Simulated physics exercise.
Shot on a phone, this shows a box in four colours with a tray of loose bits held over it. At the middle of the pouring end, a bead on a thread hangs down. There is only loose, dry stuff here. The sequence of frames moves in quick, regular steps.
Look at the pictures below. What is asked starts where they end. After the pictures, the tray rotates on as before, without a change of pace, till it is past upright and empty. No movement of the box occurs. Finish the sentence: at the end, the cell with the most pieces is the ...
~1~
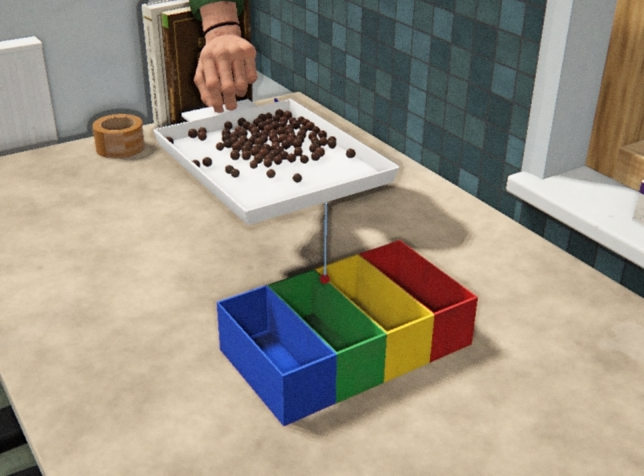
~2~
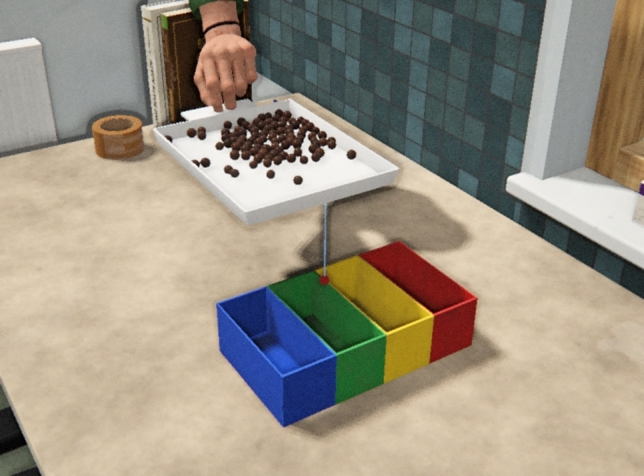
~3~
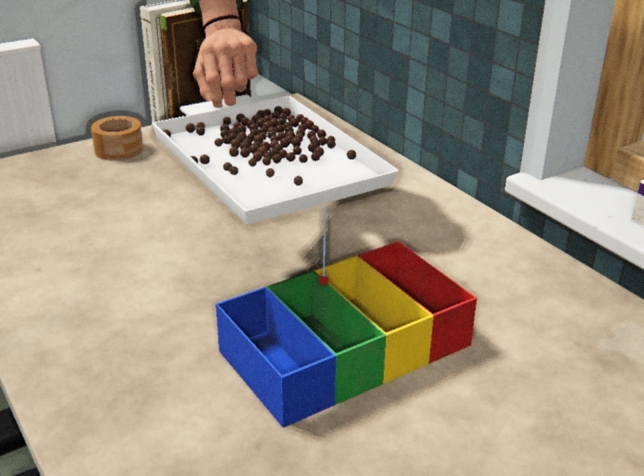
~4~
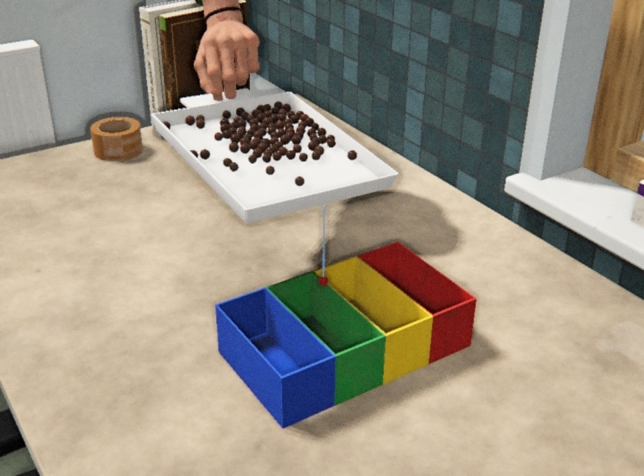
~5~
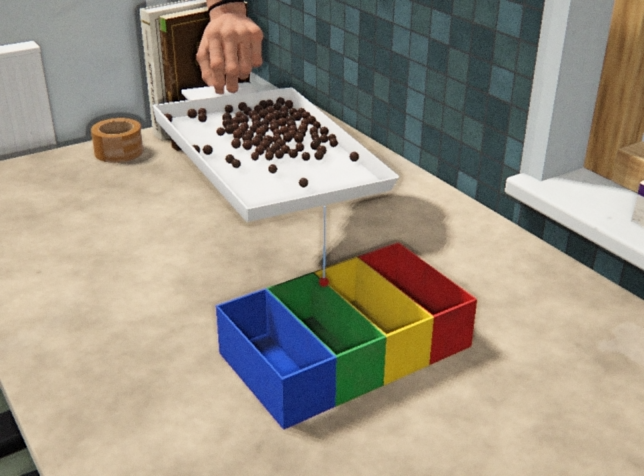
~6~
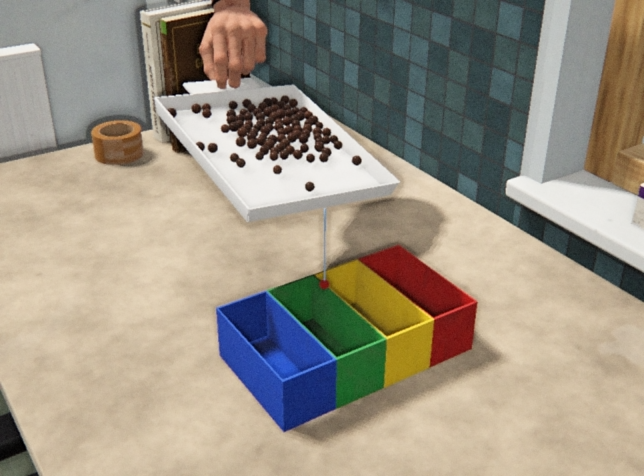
... Red one.
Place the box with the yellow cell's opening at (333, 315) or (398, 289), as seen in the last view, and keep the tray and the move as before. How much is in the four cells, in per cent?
First 40 %, then 100 %.
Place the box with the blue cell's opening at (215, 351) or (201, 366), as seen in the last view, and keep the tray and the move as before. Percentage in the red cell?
Trial 1 near 20 percent, trial 2 near 0 percent.
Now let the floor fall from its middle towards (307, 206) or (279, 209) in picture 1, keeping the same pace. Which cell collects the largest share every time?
First: The blue one, second: Blue.
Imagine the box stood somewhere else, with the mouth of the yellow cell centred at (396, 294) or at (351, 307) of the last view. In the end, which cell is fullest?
Try one: That yellow cell; try two: That red cell.
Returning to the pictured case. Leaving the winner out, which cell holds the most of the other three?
I'd say yellow takes second place.
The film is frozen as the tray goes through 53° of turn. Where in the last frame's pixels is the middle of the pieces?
Check around (350, 165) in the last picture.
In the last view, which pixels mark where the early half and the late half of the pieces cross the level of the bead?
Around (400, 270) first; around (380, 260) second.
Soon after the last picture, tray tipped steeply; nearly all on the tray; a stray few in the red cell.
A little later, tray tipped right over; about a quarter on the tray; about half in the red cell; about a quarter in the yellow cell; a small part falling or outside the box.
Later still, tray tipped past a quarter turn; about two thirds in the red cell; about a quarter in the yellow cell; a small part falling or outside the box.
At rest, tray tipped past a quarter turn; about two thirds in the red cell; about a quarter in the yellow cell; none in the blue cell; none in the green cell; a small part outside the box.
